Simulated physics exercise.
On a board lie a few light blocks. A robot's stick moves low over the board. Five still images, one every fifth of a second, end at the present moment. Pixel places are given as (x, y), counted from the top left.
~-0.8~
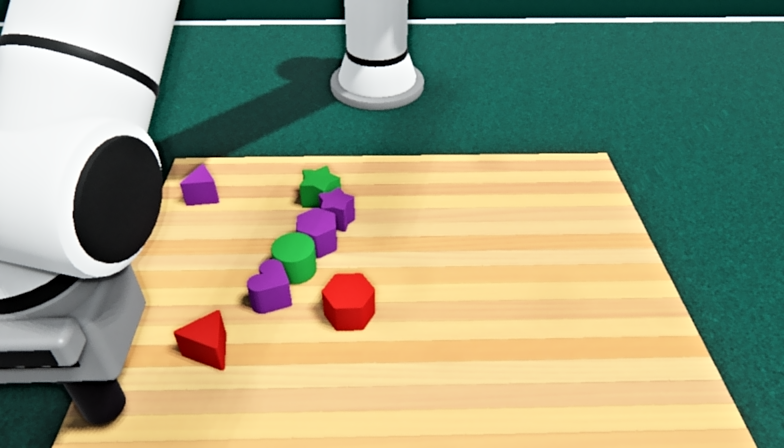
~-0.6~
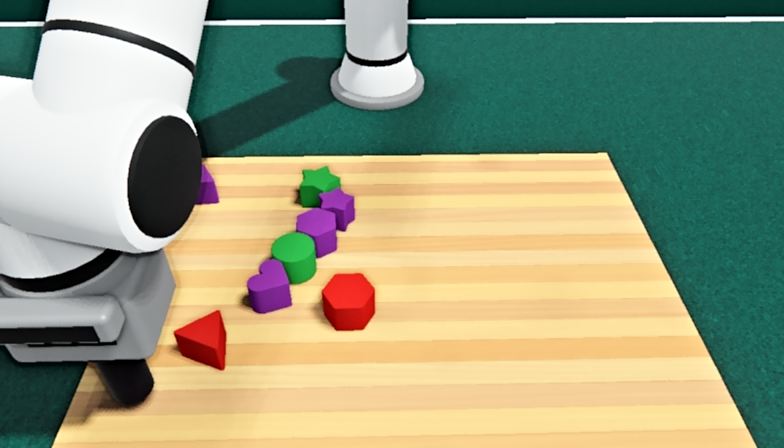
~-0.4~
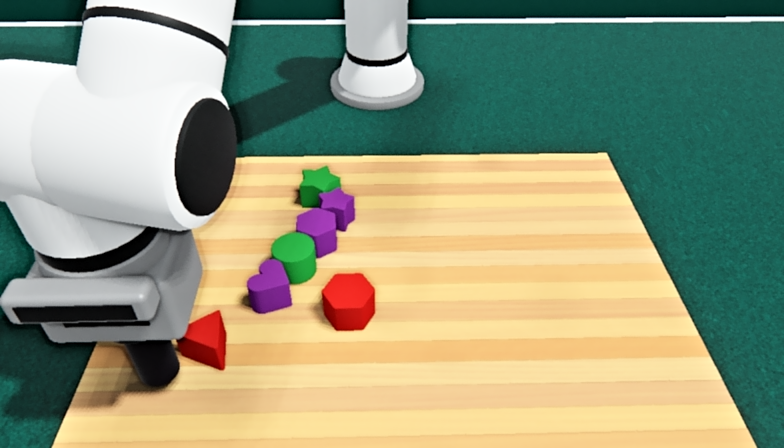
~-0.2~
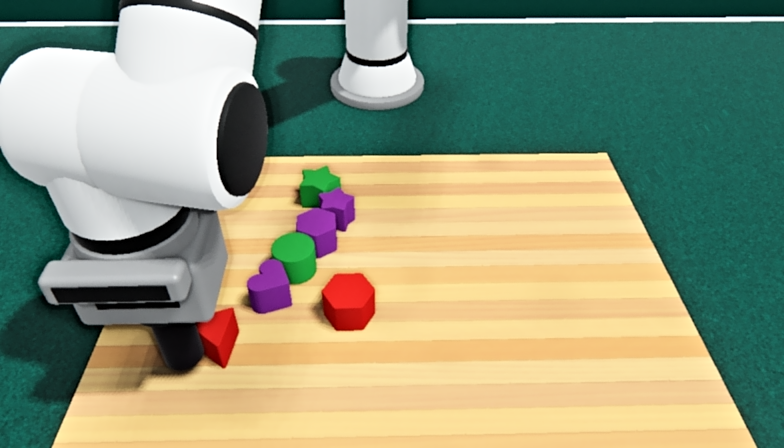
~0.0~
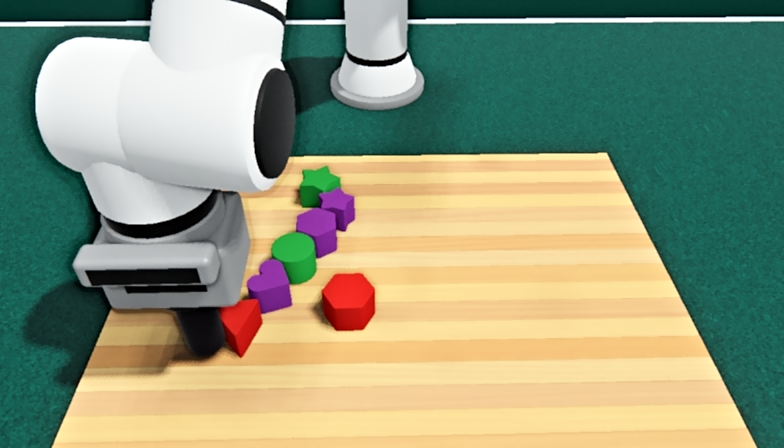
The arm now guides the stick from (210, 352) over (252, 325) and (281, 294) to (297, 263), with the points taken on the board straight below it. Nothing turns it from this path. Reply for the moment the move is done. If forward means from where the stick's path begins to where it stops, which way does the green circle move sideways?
Left side.
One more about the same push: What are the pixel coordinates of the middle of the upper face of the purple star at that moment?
Its top middle will sit at (351, 187).
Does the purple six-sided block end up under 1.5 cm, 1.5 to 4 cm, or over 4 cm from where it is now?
Its displacement is between 1.5 and 4 cm.
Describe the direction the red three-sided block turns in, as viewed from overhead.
Its rotation is clockwise.
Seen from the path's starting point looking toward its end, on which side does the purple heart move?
The purple heart is shifted sideways to the left, facing along the path from start to end.
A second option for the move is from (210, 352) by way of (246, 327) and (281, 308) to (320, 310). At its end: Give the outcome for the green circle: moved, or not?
It is no longer where it was.
What follows on the original path. One third of the way, stick at (249, 314); red three-sided block at (284, 296); purple heart at (270, 272); green circle at (293, 244).
Two thirds of the way, stick at (279, 283); red three-sided block at (299, 287), turned 60° clockwise; purple heart at (270, 244), turned 75° anticlockwise; green circle at (294, 219); purple six-sided block at (333, 206); purple star at (350, 187), turned 20° clockwise.
At the end, stick at (296, 253); red three-sided block at (299, 287), turned 60° clockwise; purple heart at (262, 231), turned 145° anticlockwise; green circle at (293, 212); purple six-sided block at (333, 206); purple star at (351, 187), turned 20° clockwise.
